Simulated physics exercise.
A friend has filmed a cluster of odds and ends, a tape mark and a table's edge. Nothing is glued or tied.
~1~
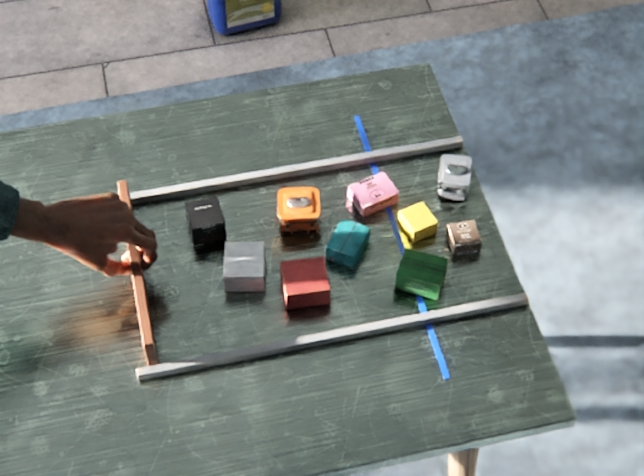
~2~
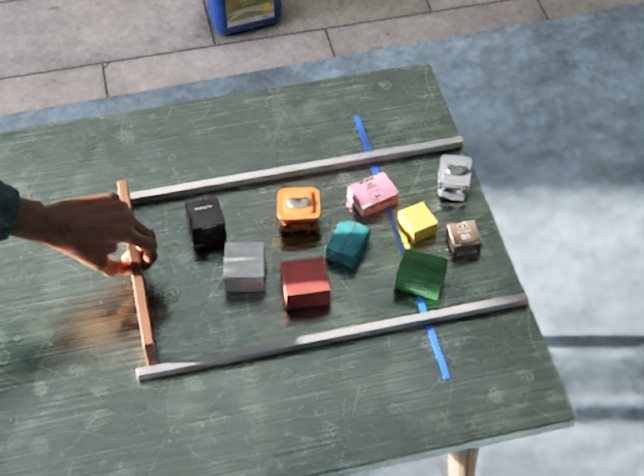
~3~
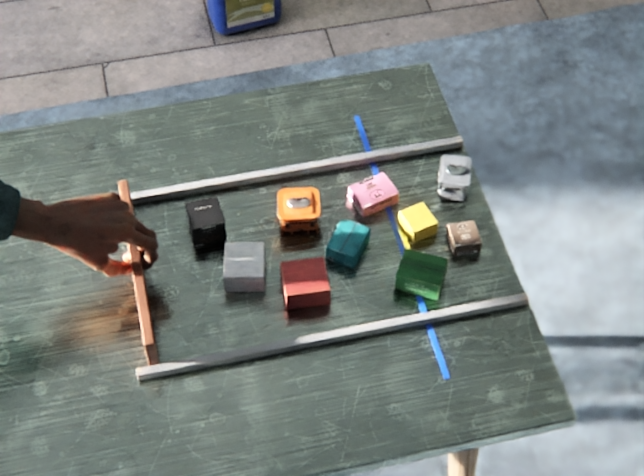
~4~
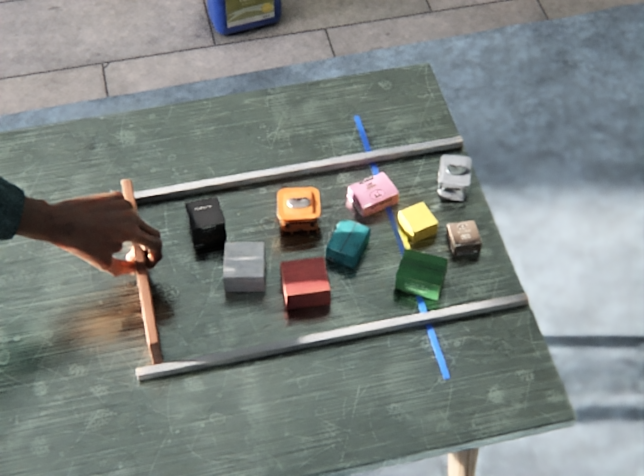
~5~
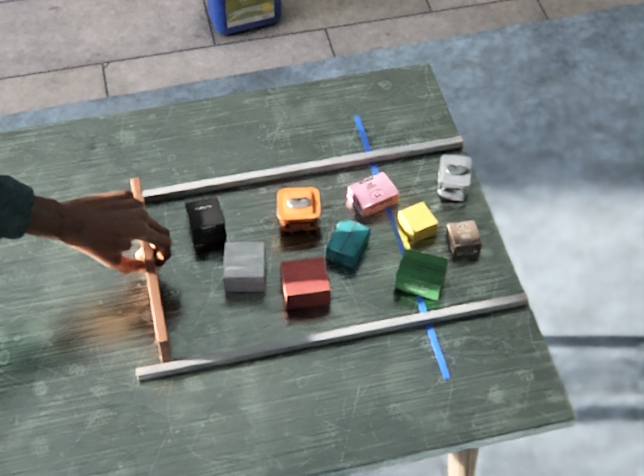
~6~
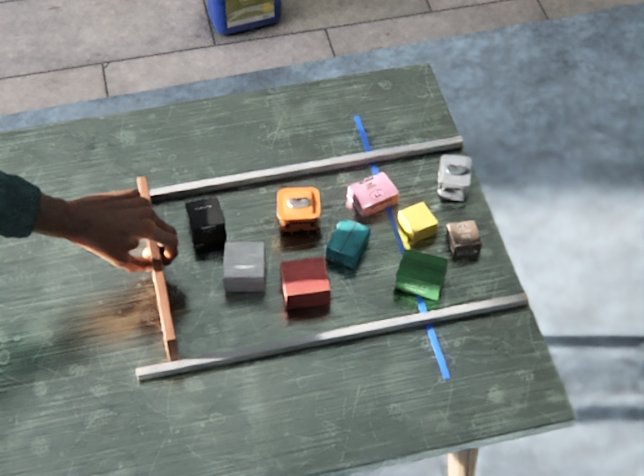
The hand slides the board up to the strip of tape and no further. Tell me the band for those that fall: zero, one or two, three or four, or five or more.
The number that fall off is one or two.
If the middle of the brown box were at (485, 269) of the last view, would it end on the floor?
It survives.
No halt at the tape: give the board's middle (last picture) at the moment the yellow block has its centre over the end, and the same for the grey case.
At (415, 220) for the yellow block; at (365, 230) for the grey case.
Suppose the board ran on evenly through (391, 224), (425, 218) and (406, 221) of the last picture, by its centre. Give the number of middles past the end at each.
Place by place, 1, 4 and 3.
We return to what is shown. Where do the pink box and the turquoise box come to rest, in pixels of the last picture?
Near (477, 182) and (449, 219).
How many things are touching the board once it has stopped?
The number is 3.
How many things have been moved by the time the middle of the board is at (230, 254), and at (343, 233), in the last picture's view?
First 2, then 9.
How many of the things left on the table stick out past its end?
The number is 2.
A little later, none off yet; grey case at rest near (454, 178); brown box at rest near (464, 238); yellow block at rest near (418, 223).
When it is over, the number that fall off is one or two; down, grey case.
